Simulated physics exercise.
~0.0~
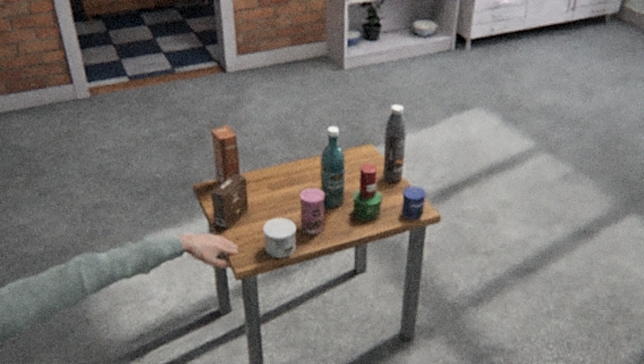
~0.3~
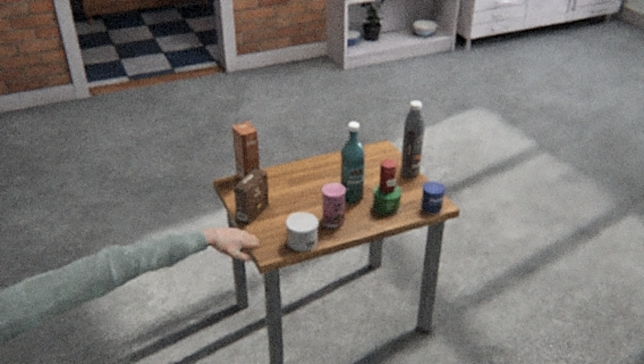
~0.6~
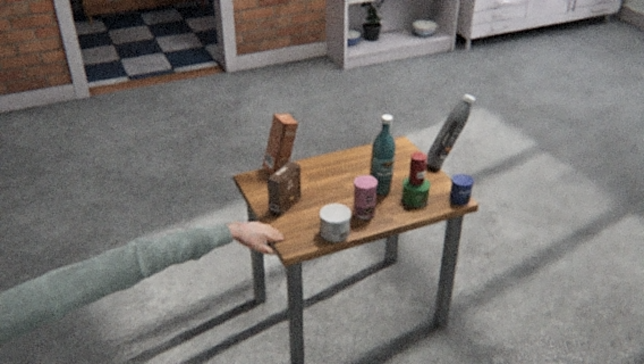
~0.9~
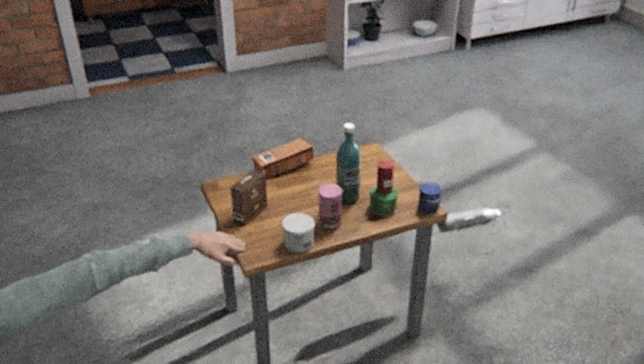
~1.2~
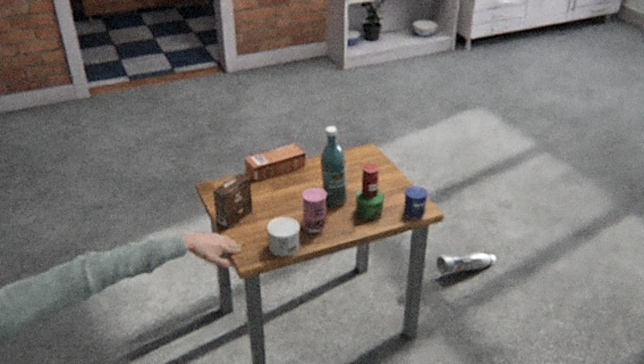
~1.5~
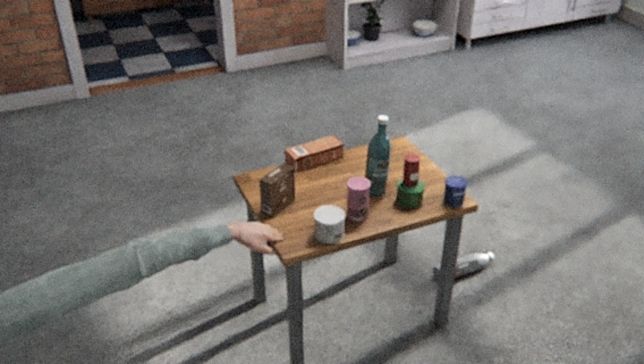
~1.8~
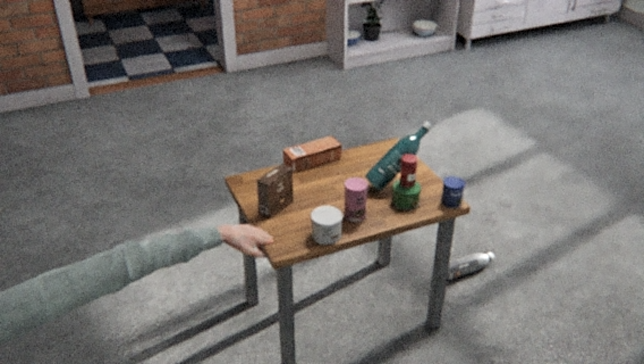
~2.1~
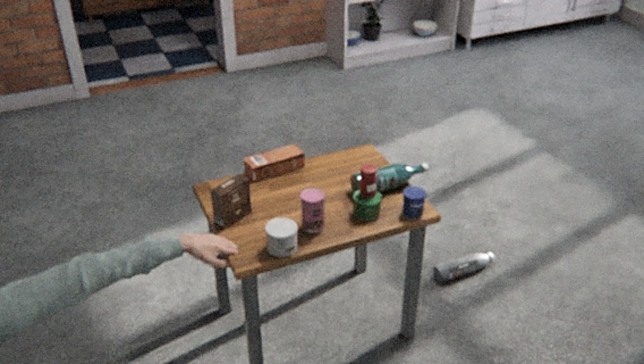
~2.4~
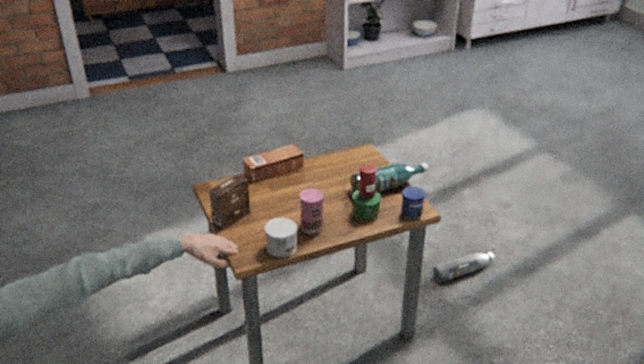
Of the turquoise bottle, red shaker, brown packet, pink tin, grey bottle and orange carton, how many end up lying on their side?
Three of them end up lying on their side. The orange carton and turquoise bottle lie on the table, and the grey bottle lies on the floor.
